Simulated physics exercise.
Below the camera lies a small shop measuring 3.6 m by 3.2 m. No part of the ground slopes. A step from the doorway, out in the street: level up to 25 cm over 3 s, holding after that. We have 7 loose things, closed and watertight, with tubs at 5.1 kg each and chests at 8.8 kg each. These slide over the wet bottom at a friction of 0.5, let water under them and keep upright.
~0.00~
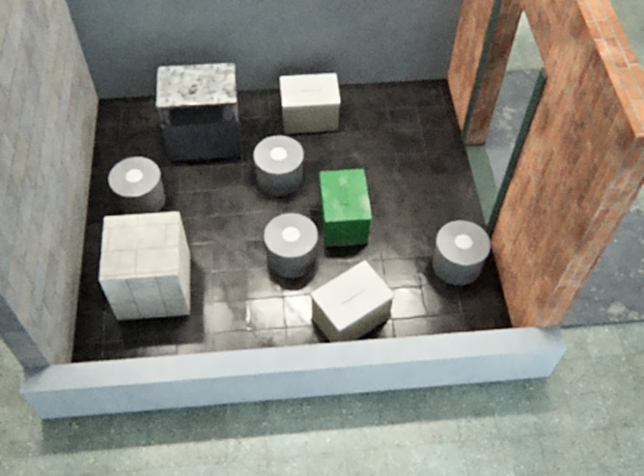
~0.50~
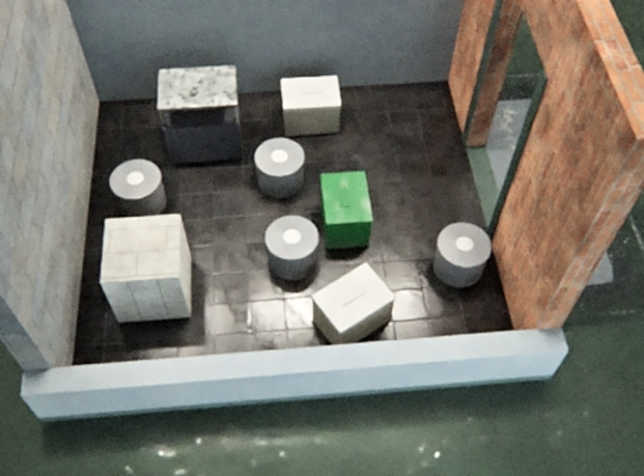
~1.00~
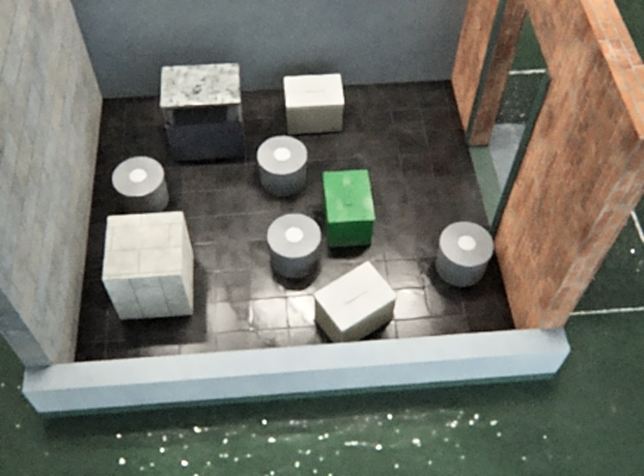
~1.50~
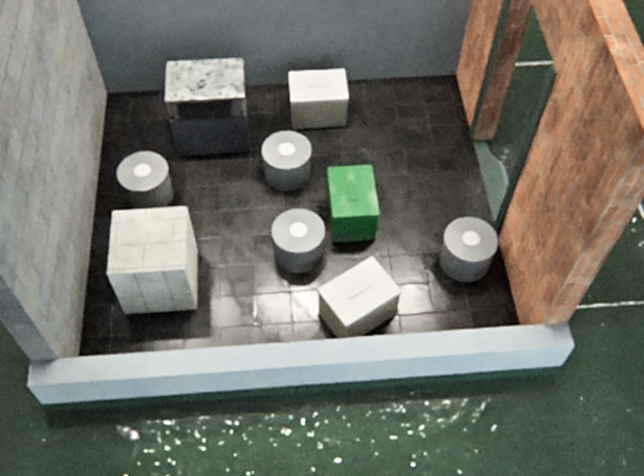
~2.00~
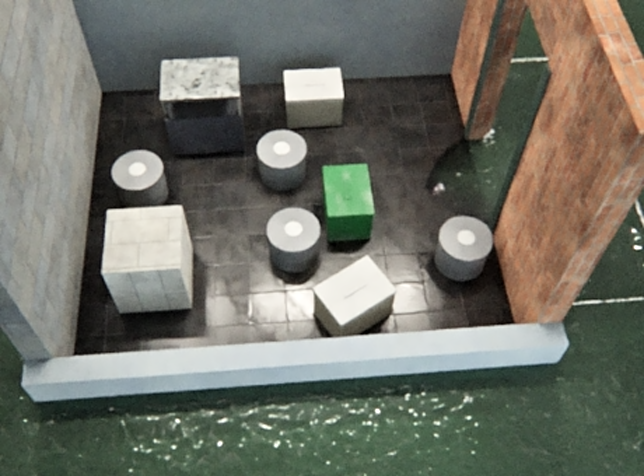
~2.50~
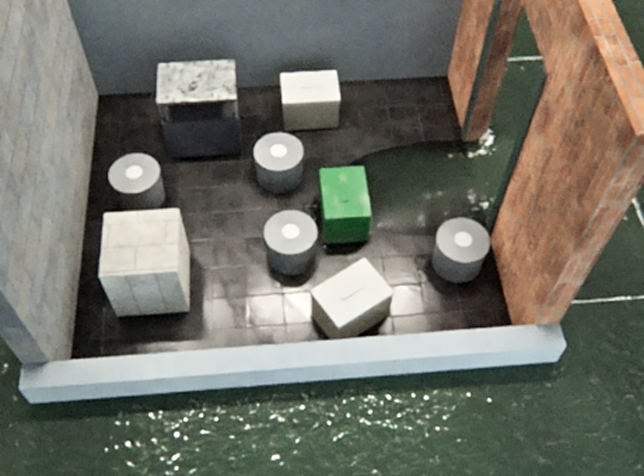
Dark green water spreading around a small walled shop, then creeping through the right doorway across black tiles toward motionless chests and tubs.
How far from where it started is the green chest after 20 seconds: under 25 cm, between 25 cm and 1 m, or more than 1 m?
Result: Long displacement.
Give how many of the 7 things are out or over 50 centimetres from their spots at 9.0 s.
Result: 4.
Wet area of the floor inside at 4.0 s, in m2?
Roughly 7.0 m2 of it is wet.
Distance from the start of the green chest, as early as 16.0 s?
Shift: About 200 cm.
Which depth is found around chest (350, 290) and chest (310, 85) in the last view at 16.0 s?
18 and 21 cm.
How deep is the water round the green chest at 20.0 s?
Depth approx. 25 cm.
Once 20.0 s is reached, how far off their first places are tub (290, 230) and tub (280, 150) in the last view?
Net displacement, in order: 80 cm; 150 cm.
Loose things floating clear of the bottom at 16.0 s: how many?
Count at that moment: 7.
After 4.0 s the green chest is near (256, 194), 0.8 m from its start, aground; 1 afloat.
After 9.0 s the green chest is near (120, 150), 2.0 m from its start, afloat; 7 afloat.
After 16.0 s the green chest is near (98, 134), 2.2 m from its start, afloat; 7 afloat.
After 20.0 s the green chest is near (109, 136), 2.1 m from its start, afloat; 7 afloat.
